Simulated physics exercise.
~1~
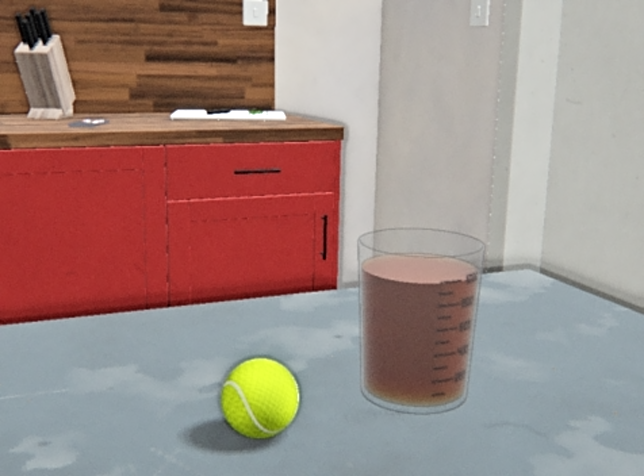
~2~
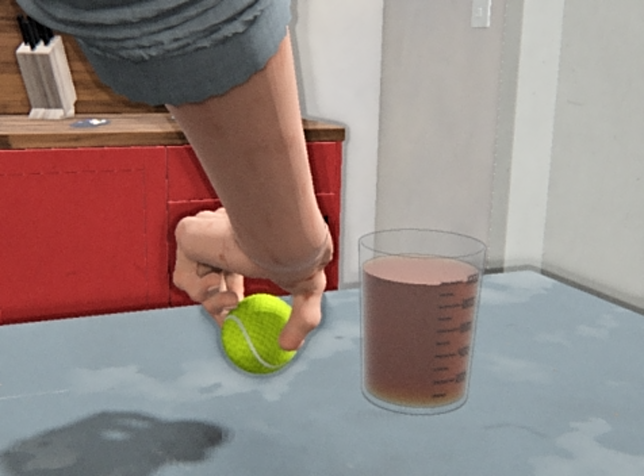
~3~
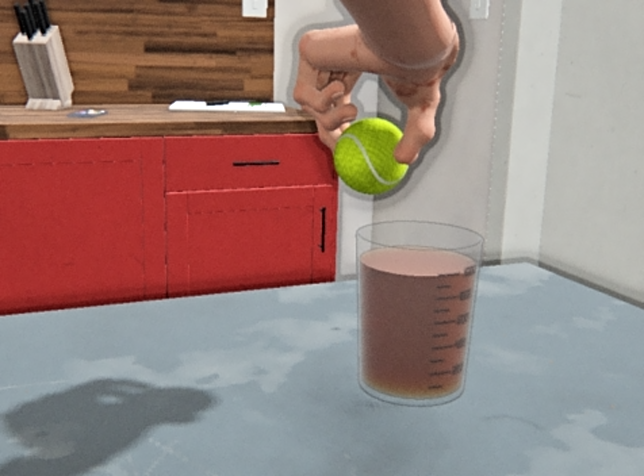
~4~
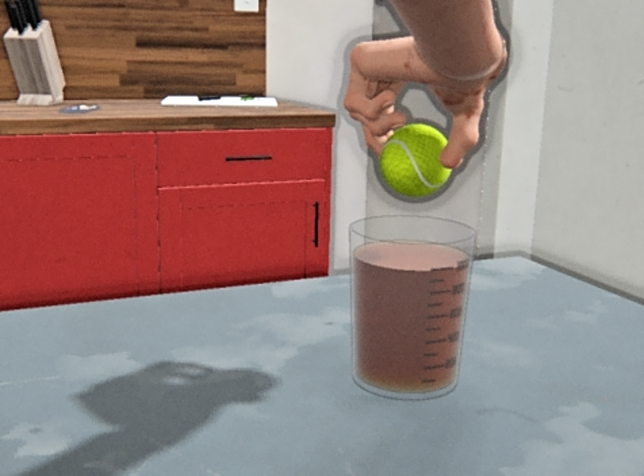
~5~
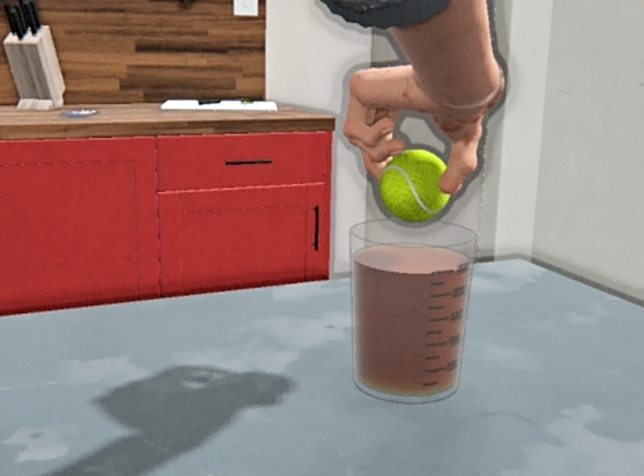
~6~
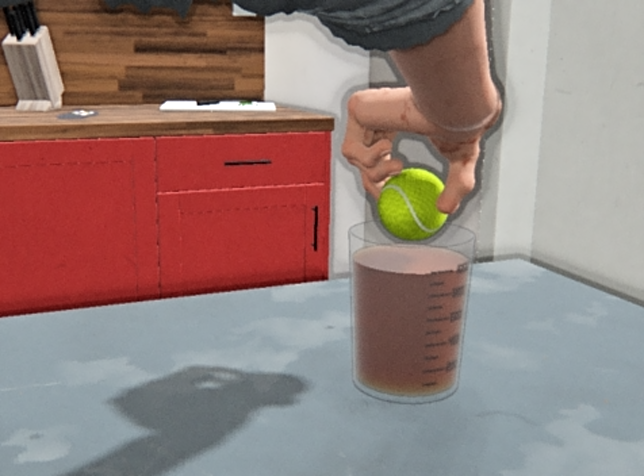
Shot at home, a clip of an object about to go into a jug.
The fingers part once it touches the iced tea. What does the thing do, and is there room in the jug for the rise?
In order: Iced tea: Stays up; jug: Holds it.
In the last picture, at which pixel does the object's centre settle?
Somewhere close to pixel (411, 247).
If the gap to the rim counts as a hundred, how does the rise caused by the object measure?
Around 20 %.
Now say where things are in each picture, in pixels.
In the first picture, the tennis ball lies on the top at (259, 398); jug (417, 314) about three quarters full.
In the second picture, a hand picks up the tennis ball at (260, 334); jug about three quarters full, surface at (421, 269).
In the third picture, the tennis ball is carried over at (371, 156); jug (415, 307) about three quarters full.
In the fourth picture, the tennis ball is above the jug at (416, 161); jug about three quarters full, surface at (411, 255).
In the fifth picture, the tennis ball comes down at (415, 186); jug (409, 304) about three quarters full.
In the sixth picture, the tennis ball is just over the surface at (413, 204); jug about three quarters full, surface at (411, 259).
A moment on, the tennis ball enters the iced tea; the jug is nearly full.
Further on, the tennis ball comes up again; the jug is nearly full.
When it is over, the tennis ball is afloat; the jug is nearly full; none went over.
